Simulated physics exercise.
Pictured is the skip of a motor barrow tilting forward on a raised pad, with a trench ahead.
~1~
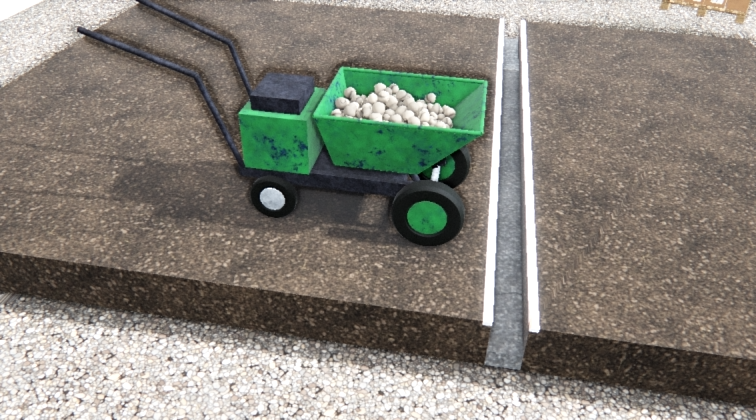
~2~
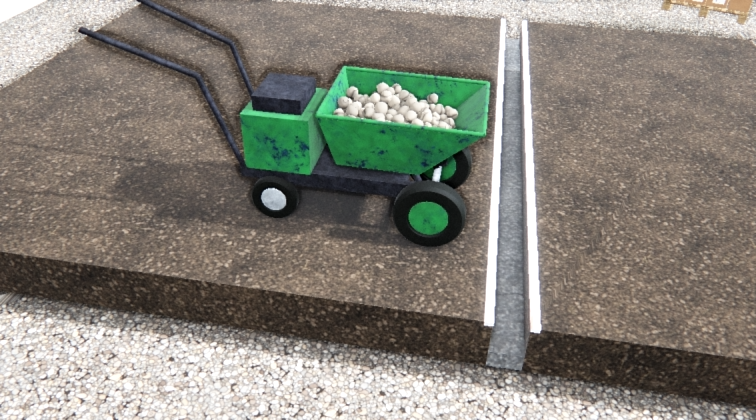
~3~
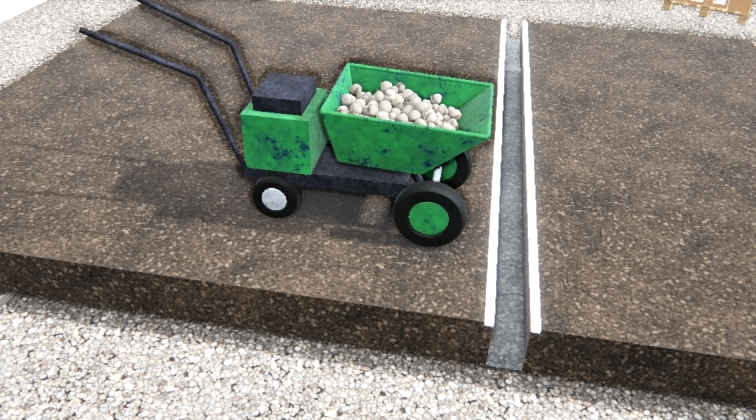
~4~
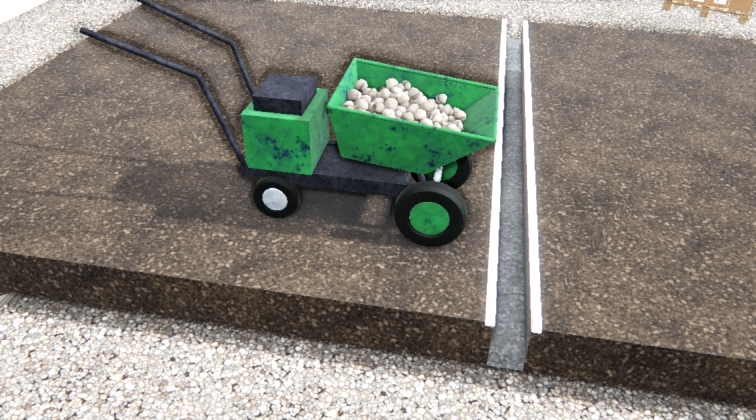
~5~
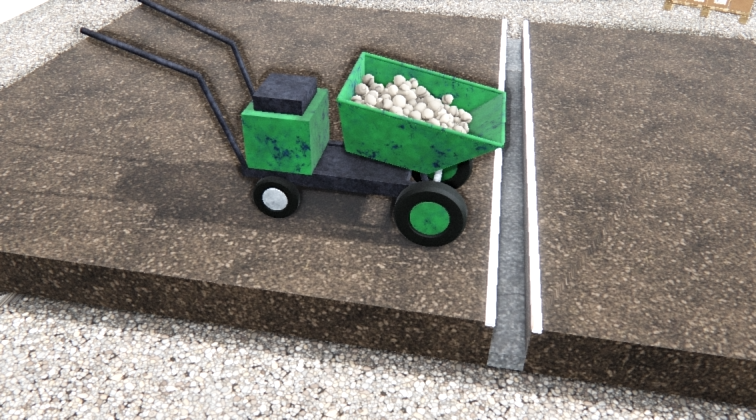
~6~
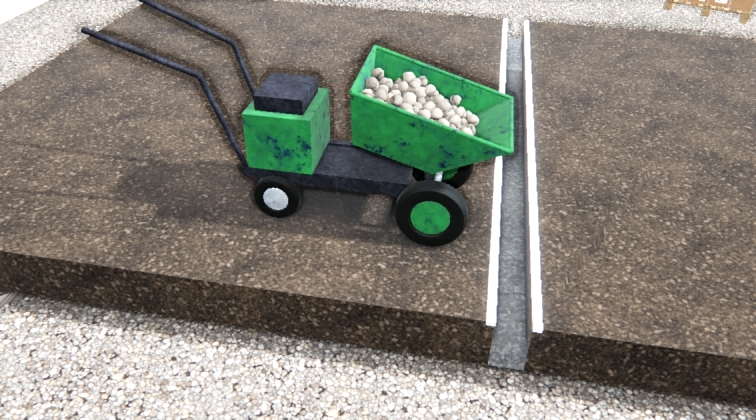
At first, a green motor barrow with its skip level and full of pale pebbles sits on a brown raised pad, left of a narrow, white-edged trench. The skip then tilts gradually forward, its back end rising and its lip reaching over the trench, while the pebbles stay heaped inside.
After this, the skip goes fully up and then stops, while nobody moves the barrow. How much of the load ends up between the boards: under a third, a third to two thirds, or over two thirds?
Under a third.
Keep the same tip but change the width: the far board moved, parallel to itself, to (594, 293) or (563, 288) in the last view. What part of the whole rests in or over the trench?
The first try gives 90 percent, then the second gives 50 percent.
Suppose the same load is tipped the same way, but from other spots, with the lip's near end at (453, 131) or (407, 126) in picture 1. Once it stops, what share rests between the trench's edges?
Position 1 near 50 %, position 2 near 60 %.
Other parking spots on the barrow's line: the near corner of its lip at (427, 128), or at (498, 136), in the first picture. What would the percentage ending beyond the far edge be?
In order, 20 % followed by 90 %.
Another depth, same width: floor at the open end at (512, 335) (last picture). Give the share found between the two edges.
0 %.
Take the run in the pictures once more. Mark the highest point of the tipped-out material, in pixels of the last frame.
I'd put the summit somewhere around pixel (568, 221).
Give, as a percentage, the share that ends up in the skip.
20 %, about.
Shortly afterwards, skip tipped steeply; the whole lot in the skip.
Next, skip tipped right over; near two thirds in the skip; near a third beyond it; only a few falling.
Some moments later, skip tipped right over; near a quarter in the skip; the bulk beyond it.
In the end, skip tipped right over; near a quarter in the skip; none at all in or heaped over the trench; the bulk beyond it.
